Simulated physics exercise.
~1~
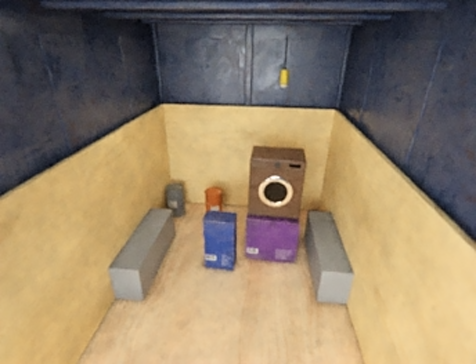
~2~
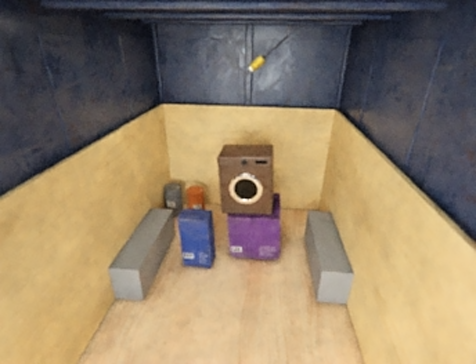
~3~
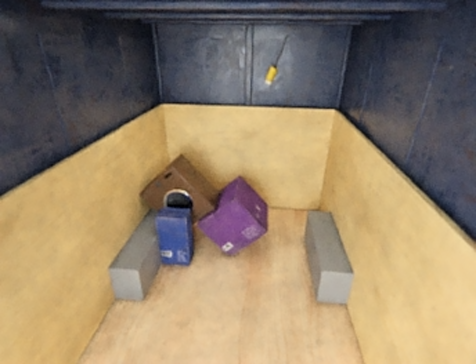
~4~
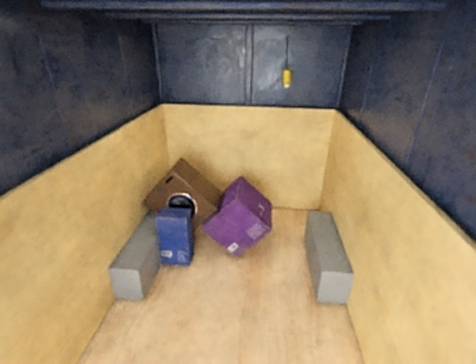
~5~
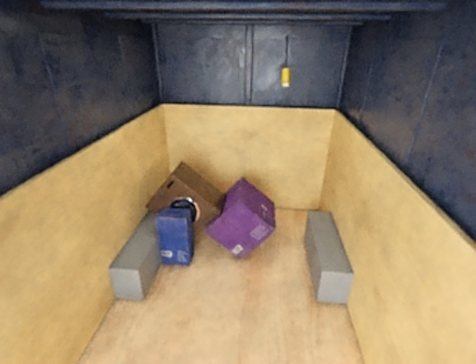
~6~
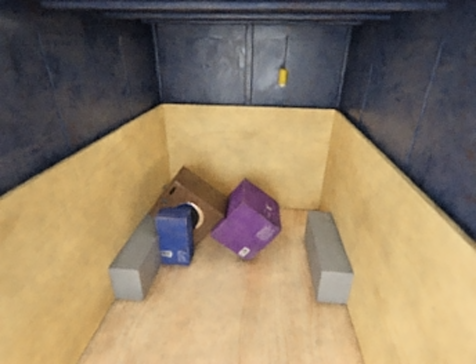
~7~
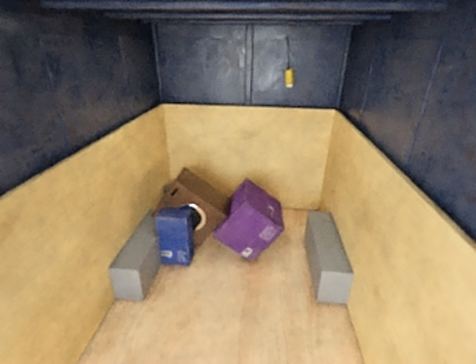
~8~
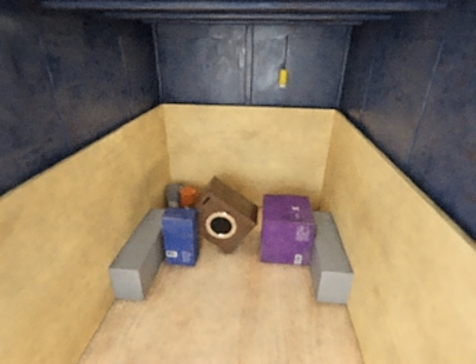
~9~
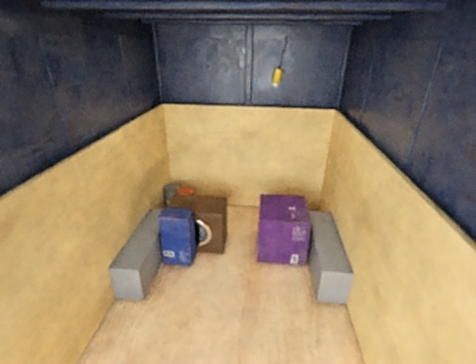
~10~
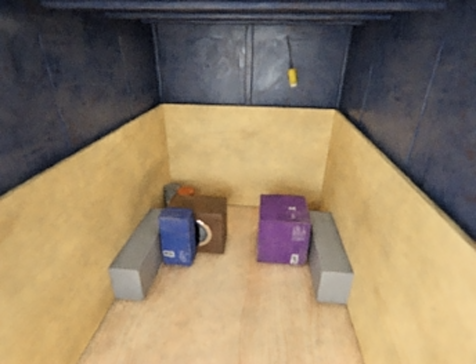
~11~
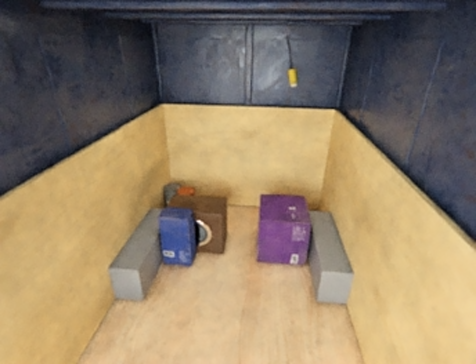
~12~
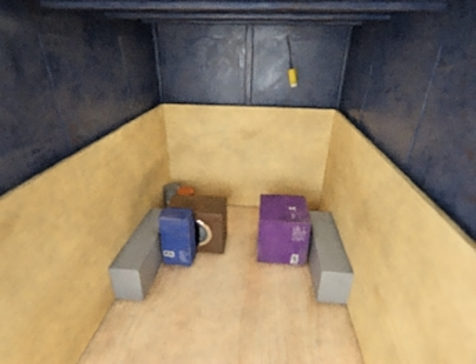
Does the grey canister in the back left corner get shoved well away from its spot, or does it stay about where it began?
The grey canister stays put in the back left corner, close to where it stood at the start.
